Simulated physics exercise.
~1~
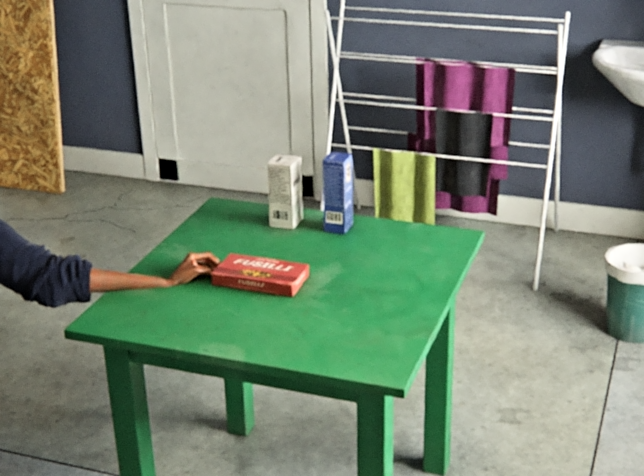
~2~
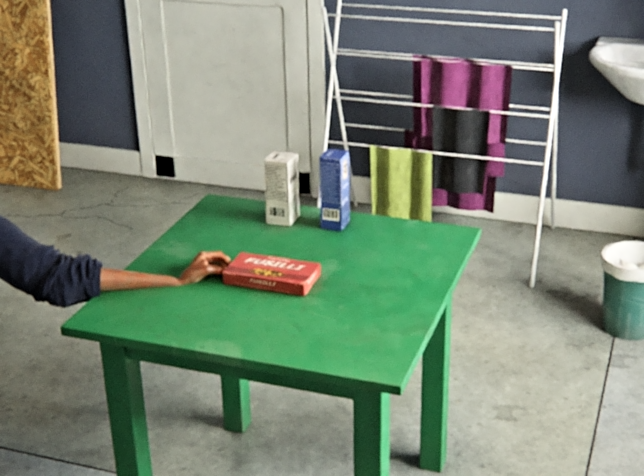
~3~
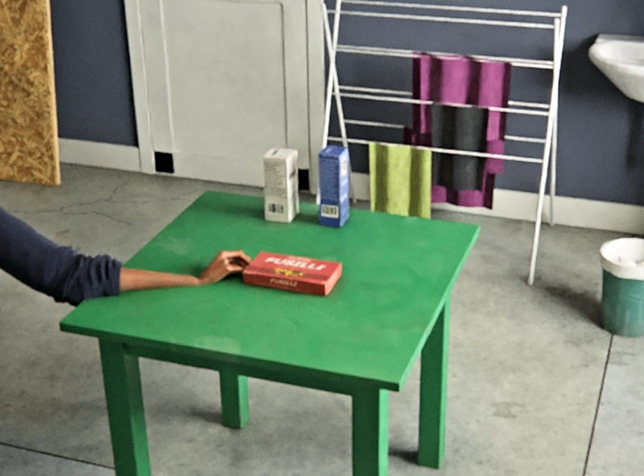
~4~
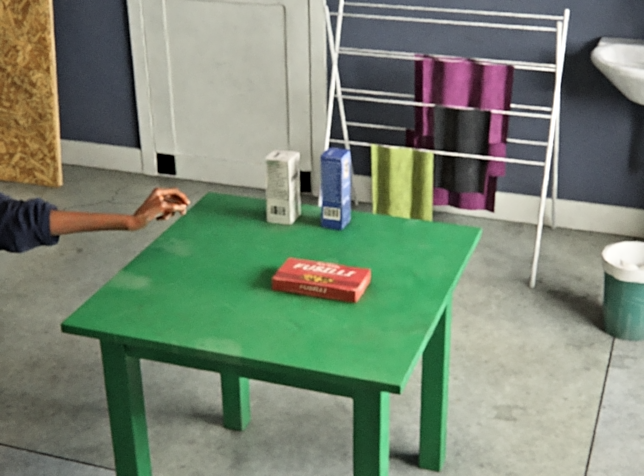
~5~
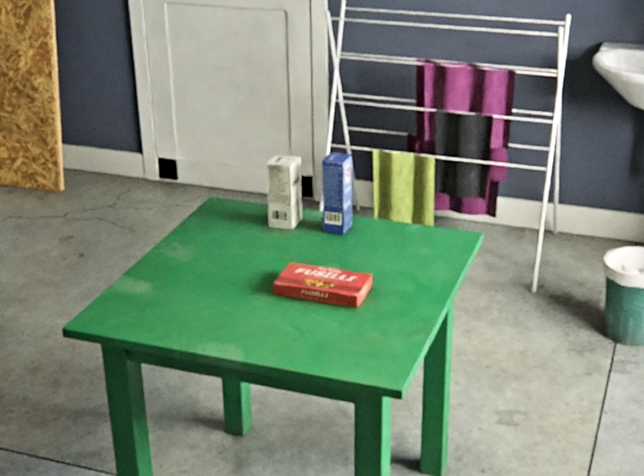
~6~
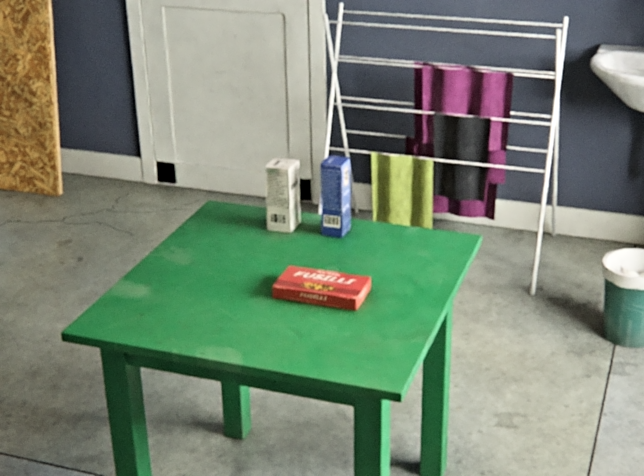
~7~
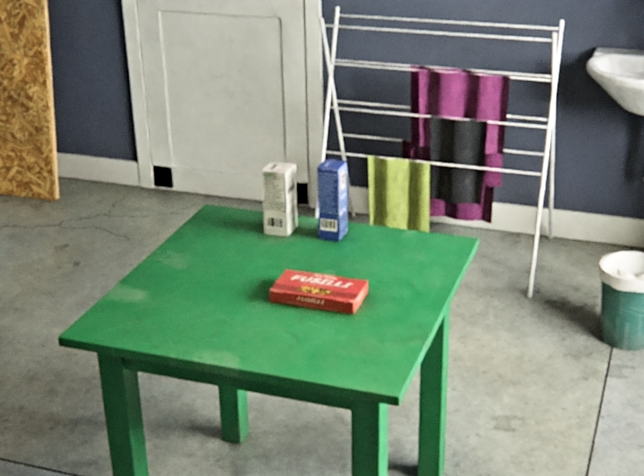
A red packet lies flat near the middle of a green table in a grey-floored room, seen from slightly above by a gently swaying camera, with a hand reaching in from the left to touch it. A white carton and a blue carton stand side by side toward the back, before a pale door and a white drying rack hung with green, purple and dark cloths. The hand pushes the packet a short way to the right. It then lets go and draws back out of view. The packet rests on the table, and both cartons remain standing in their places.
